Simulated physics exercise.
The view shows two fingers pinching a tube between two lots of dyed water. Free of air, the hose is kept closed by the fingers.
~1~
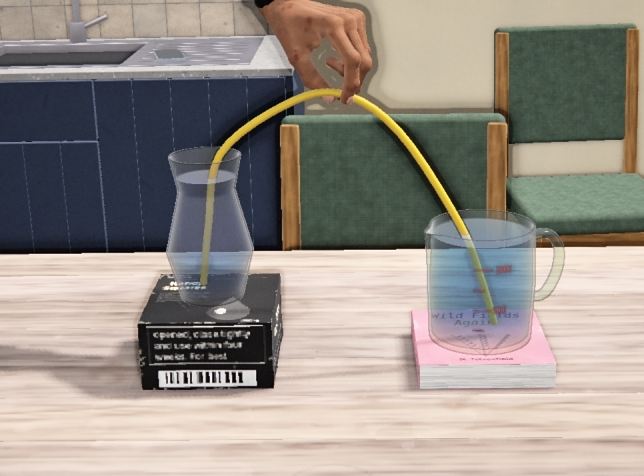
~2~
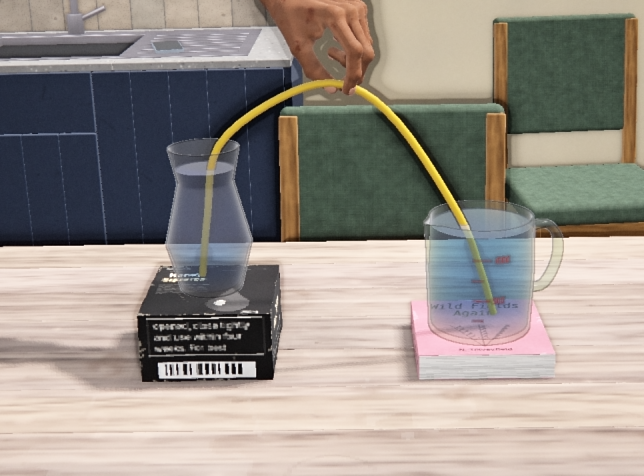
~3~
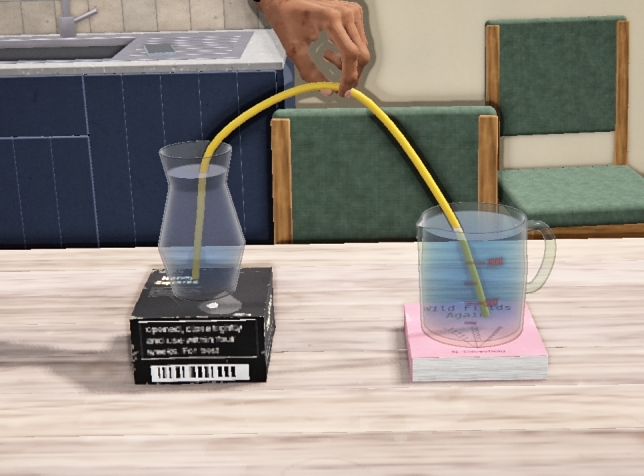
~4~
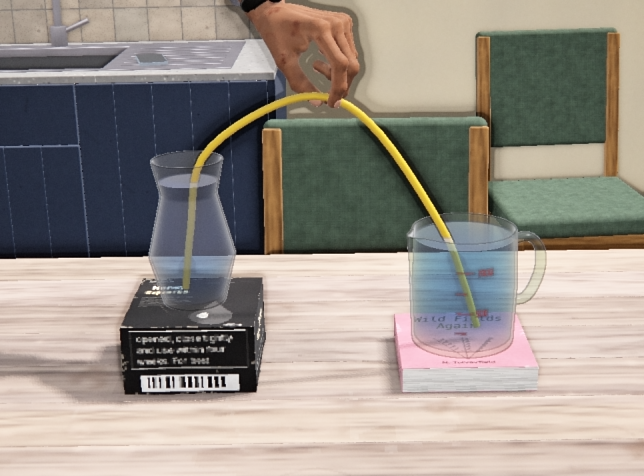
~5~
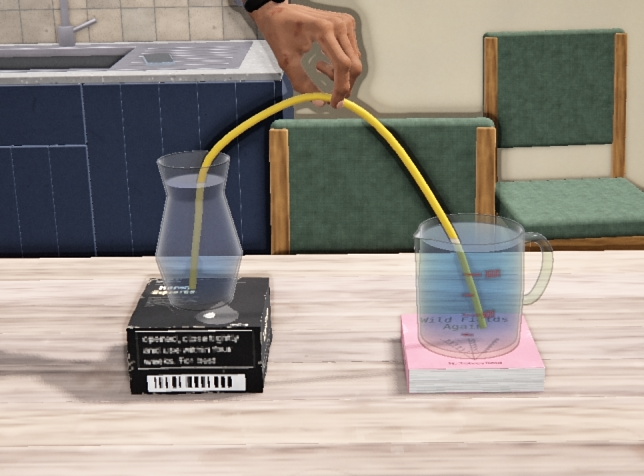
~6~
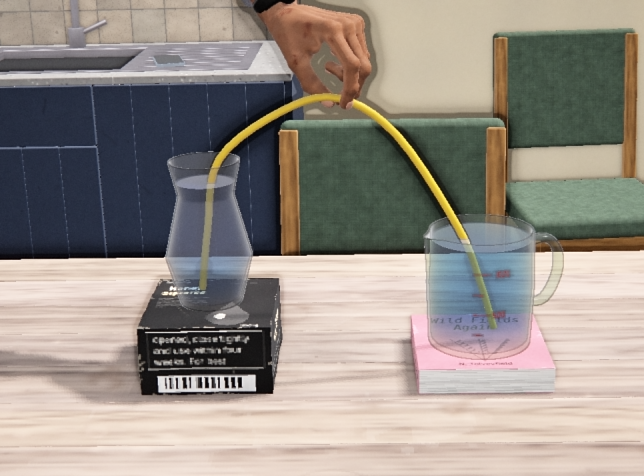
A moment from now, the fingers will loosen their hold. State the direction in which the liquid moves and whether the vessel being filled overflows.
Answer. Dyed water goes: Towards the right; receiving: Does overflow.
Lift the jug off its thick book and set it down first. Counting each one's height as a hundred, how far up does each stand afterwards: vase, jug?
Once things settle, the first sits at 30 percent and the second at 100 percent.
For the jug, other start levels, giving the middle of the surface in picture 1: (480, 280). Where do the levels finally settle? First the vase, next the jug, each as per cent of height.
30 % and 80 %, in that order.
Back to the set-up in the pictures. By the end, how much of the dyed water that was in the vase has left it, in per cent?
As I figure it, 35 per cent of the contents.
Next, the vase is about two thirds full; the jug is full to the brim.
After that, the vase is about half full; the jug is full to the brim; the lower one has run over.
Finally, the vase is about half full; the jug is full to the brim; the lower one has run over; the two surfaces are level.
